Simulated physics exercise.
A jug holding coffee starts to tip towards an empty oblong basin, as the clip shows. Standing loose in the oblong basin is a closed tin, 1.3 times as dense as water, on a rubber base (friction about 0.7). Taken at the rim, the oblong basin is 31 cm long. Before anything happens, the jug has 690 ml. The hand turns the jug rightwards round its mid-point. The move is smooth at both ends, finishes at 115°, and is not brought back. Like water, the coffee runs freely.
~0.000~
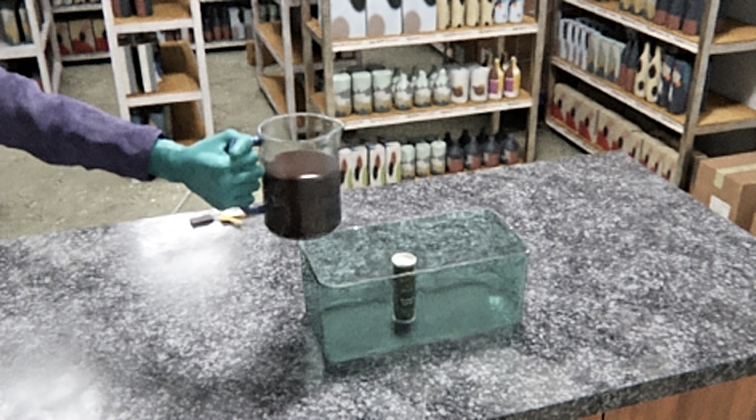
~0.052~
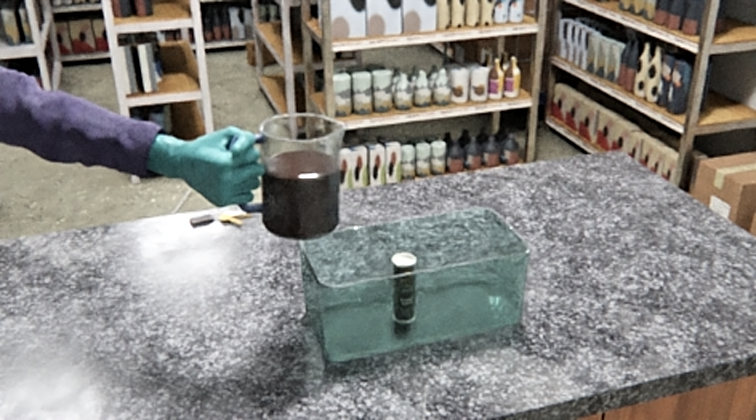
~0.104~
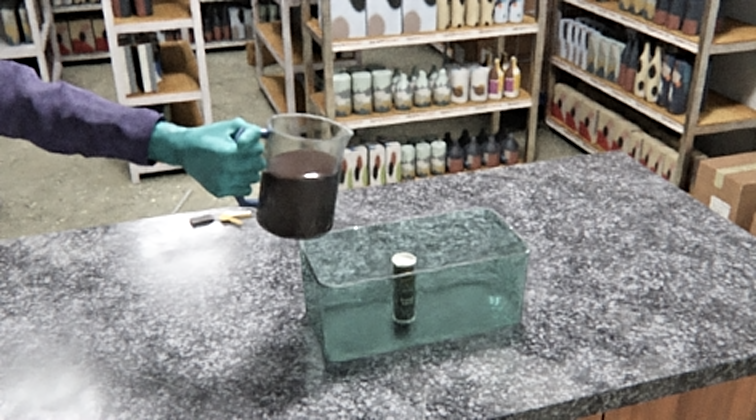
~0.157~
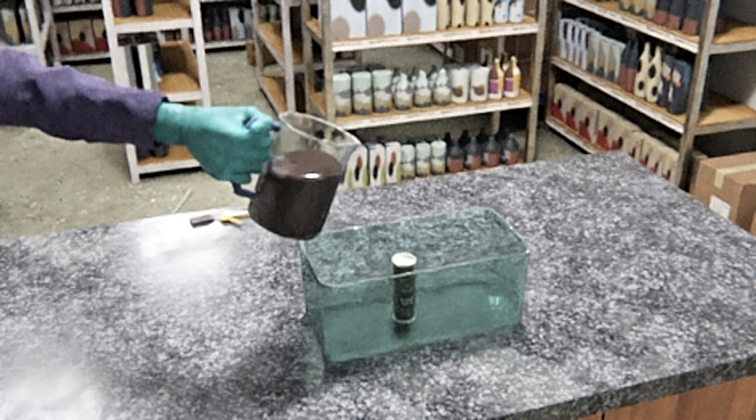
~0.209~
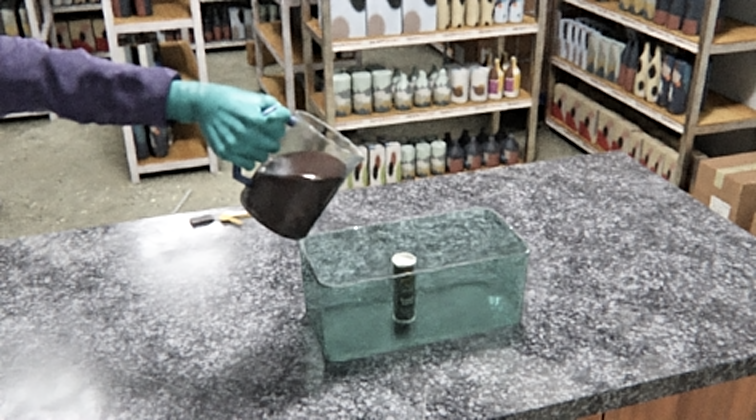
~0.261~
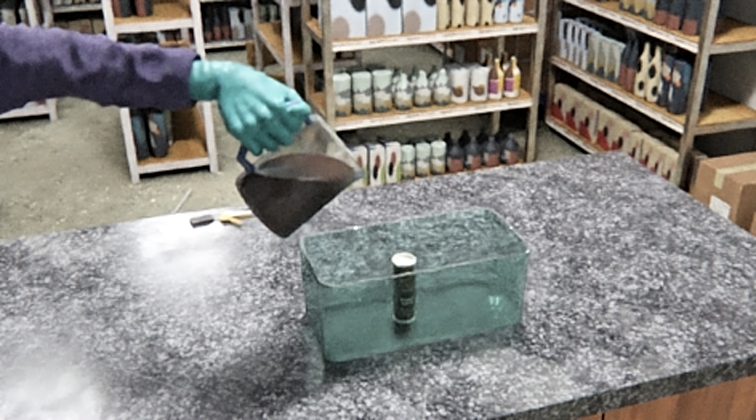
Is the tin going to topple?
Yes.
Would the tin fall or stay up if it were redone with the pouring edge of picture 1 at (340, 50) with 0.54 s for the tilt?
Then it stays on its base.
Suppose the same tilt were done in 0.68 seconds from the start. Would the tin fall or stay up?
Tips over.
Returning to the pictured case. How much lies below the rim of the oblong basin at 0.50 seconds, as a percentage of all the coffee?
18 %, more or less.
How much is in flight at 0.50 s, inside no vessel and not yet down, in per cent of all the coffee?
Roughly 26 %.
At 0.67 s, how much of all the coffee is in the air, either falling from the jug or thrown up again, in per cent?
12 per cent, roughly.
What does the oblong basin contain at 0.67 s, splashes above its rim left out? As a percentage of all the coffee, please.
Reading: Approx. 74 %.
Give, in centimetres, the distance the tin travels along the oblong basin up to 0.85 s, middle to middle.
I'd put it at around 7 centimetres.
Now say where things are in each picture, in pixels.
In the first frame, it leans 0°; its right rim is at (344, 123); the coffee meets the walls at (263, 167) and (335, 157); the oblong basin's rim runs from (309, 263) to (511, 229); the tin's top is at (404, 262).
In the second frame, it leans 3°; its right rim is at (346, 125); the coffee meets the walls at (263, 167) and (335, 157).
In the third frame, it leans 10°; its right rim is at (352, 131); the coffee meets the walls at (264, 168) and (337, 157).
In the fourth frame, it leans 23°; its right rim is at (360, 141); the coffee meets the walls at (260, 176) and (340, 158).
In the fifth frame, it leans 38°; its right rim is at (365, 157); the coffee meets the walls at (248, 185) and (347, 161).
In the sixth frame, it leans 54°; its right rim is at (366, 174); the coffee meets the walls at (239, 177) and (355, 167).
After 0.50 s the tilt is 113° and 57 per cent is still to pour; the tin stands where it began.
After 0.67 s the tilt is 115° and 13 per cent is still to pour; the tin stands 4 cm from where it began.
After 0.85 s the tilt is 115° and 1 per cent is still to pour; the tin leans 20°.
After 1.04 s the tilt is 115° and 0 per cent is still to pour; the tin lies on its side.
In the end the tin lies on its side.
